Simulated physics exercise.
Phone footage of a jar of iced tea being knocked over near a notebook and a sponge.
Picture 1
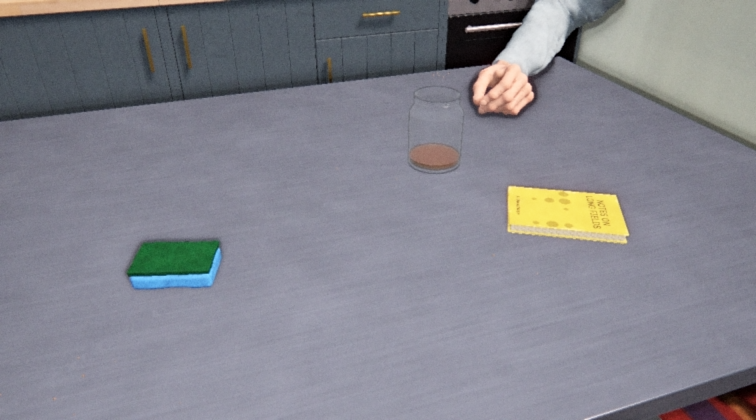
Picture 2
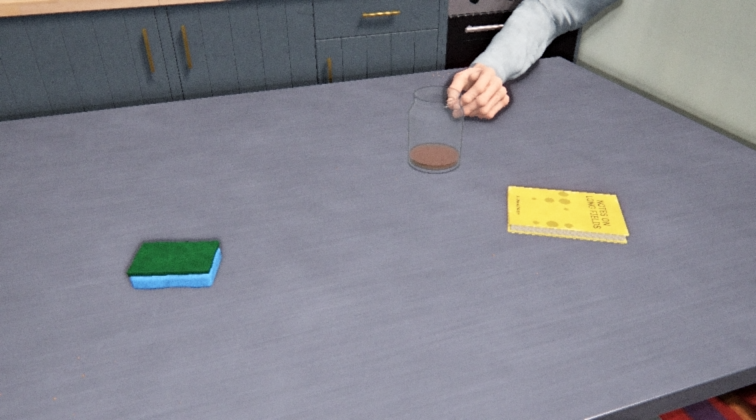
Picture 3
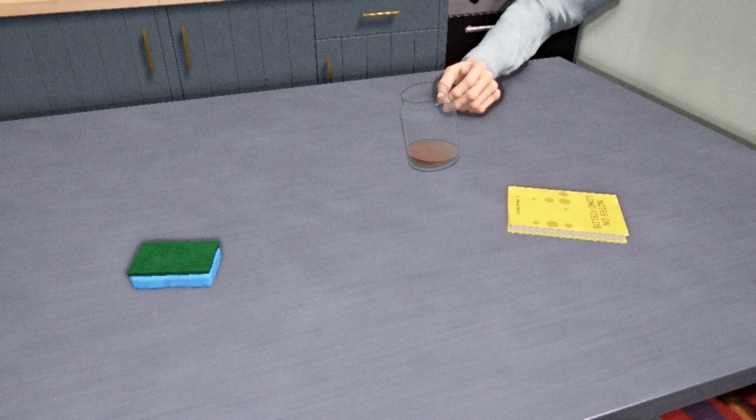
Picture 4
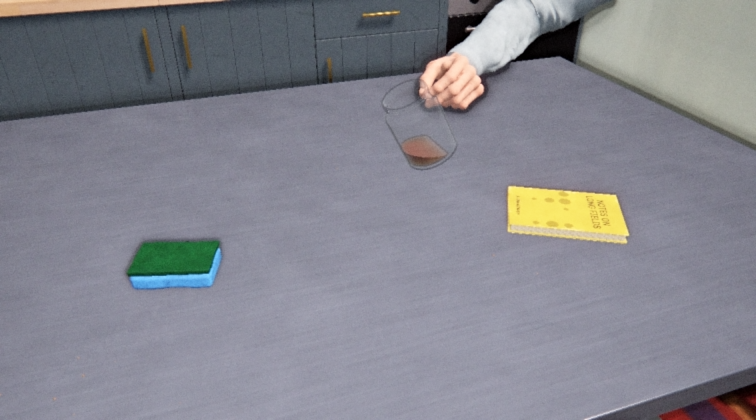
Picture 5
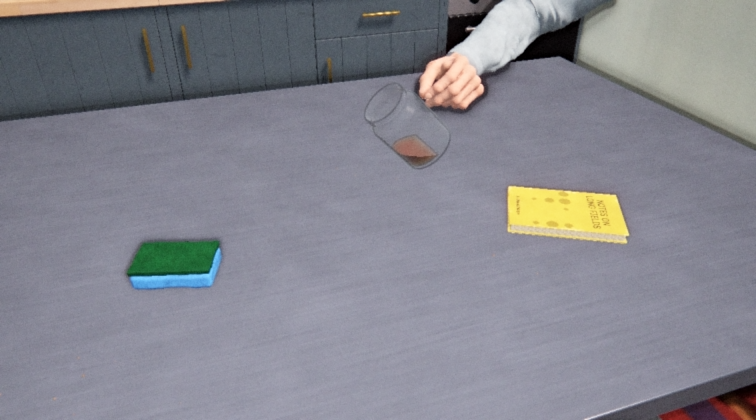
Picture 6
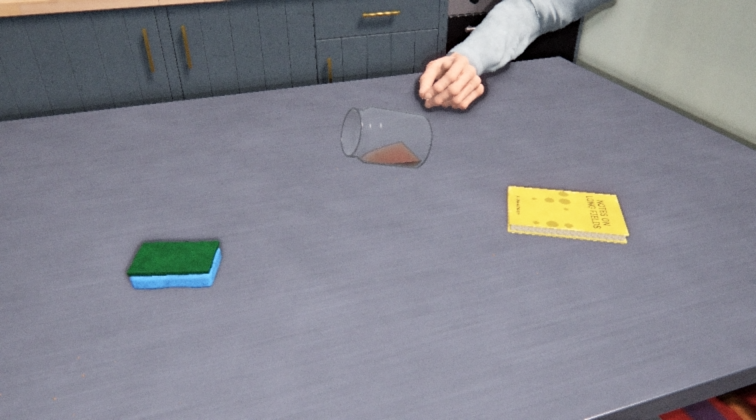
A hand nudging a clear, nearly empty jar of brown liquid, tipping it leftward onto its side near a yellow notebook and green-and-blue sponge.
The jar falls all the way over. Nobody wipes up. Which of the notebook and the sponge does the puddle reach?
Notebook comes out dry, sponge comes out dry.
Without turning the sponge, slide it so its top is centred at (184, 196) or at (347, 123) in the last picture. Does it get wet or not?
On the first try it is hit by the spill, and on the second it keeps clear of the spill.
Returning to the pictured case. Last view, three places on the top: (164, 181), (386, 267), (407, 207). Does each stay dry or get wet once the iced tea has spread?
The opening spot comes out out of the spill, the second out of the spill, the closing one out of the spill.
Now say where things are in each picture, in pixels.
In the first picture, it stands upright; jar (436, 127) nearly empty; notebook (565, 209); sponge (175, 255).
The second picture shows pushed off balance; jar nearly empty, surface at (434, 154).
The third picture shows pushed off balance; jar (429, 124) nearly empty; sponge (175, 255).
The fourth picture shows pushed off balance; jar (418, 122) tipped 25°; notebook (565, 209).
In the fifth picture, it is falling; jar (405, 124) tipped 40°.
In the sixth picture, it is falling; jar (383, 137) tipped 75°; notebook (565, 209); sponge (175, 255).
Shortly, the puddle covers about as much as a saucer; the notebook is still dry; the sponge is still dry.
At the finish, the puddle covers about as much as a saucer; the notebook is still dry; the sponge is still dry.
